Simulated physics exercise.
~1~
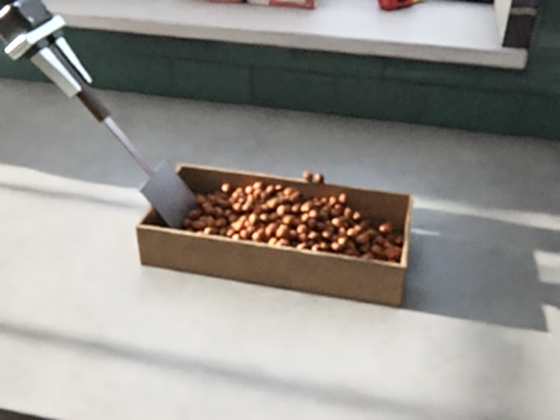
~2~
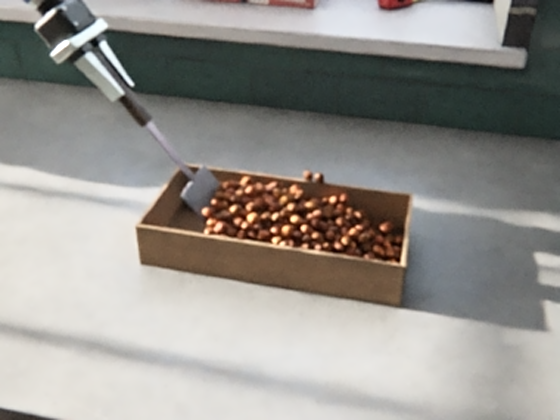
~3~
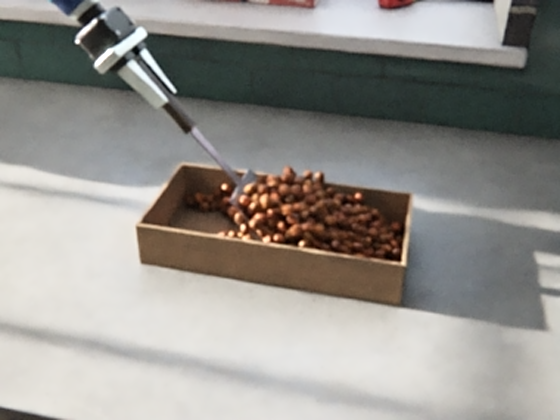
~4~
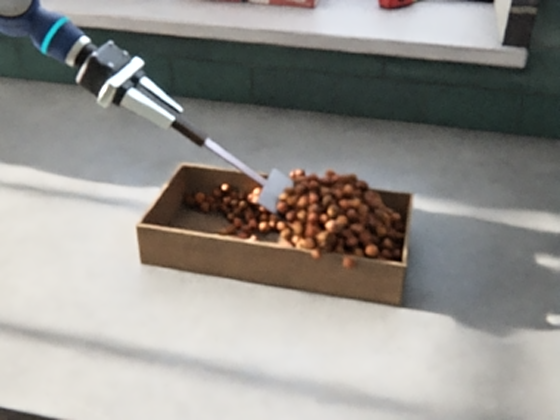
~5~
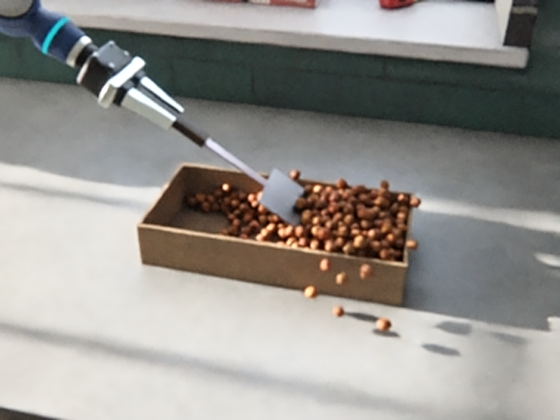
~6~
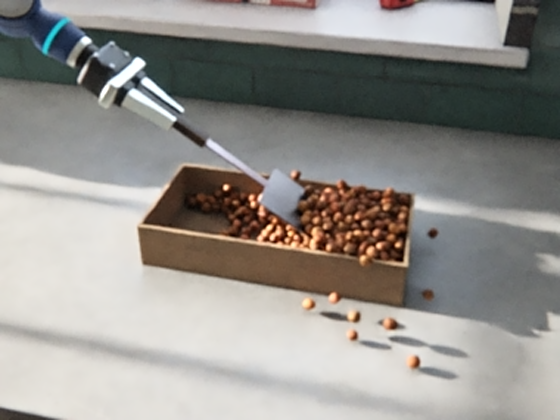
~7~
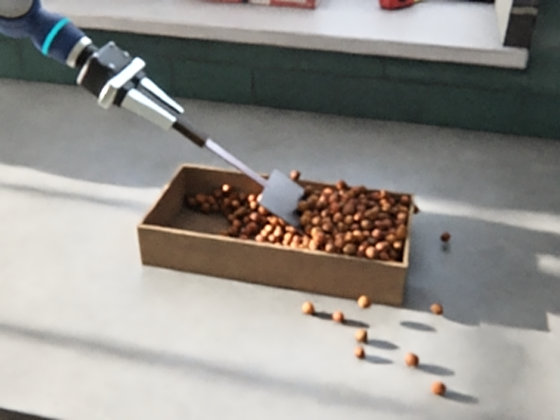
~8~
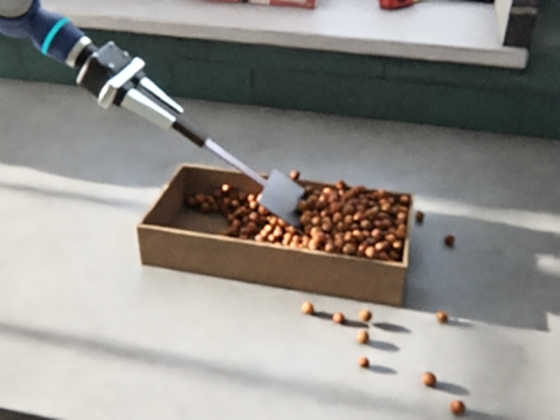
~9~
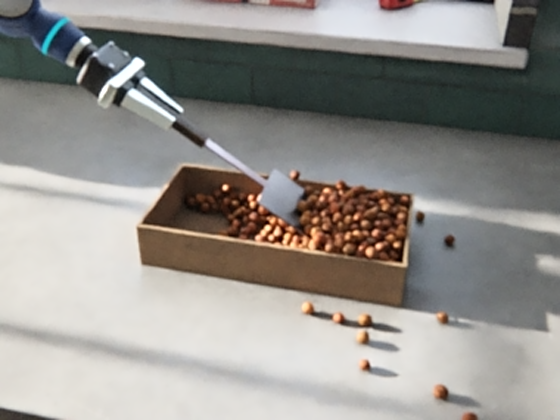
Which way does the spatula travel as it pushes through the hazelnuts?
It travels to the right, starting near the left end of the tin and stopping a little past the middle.
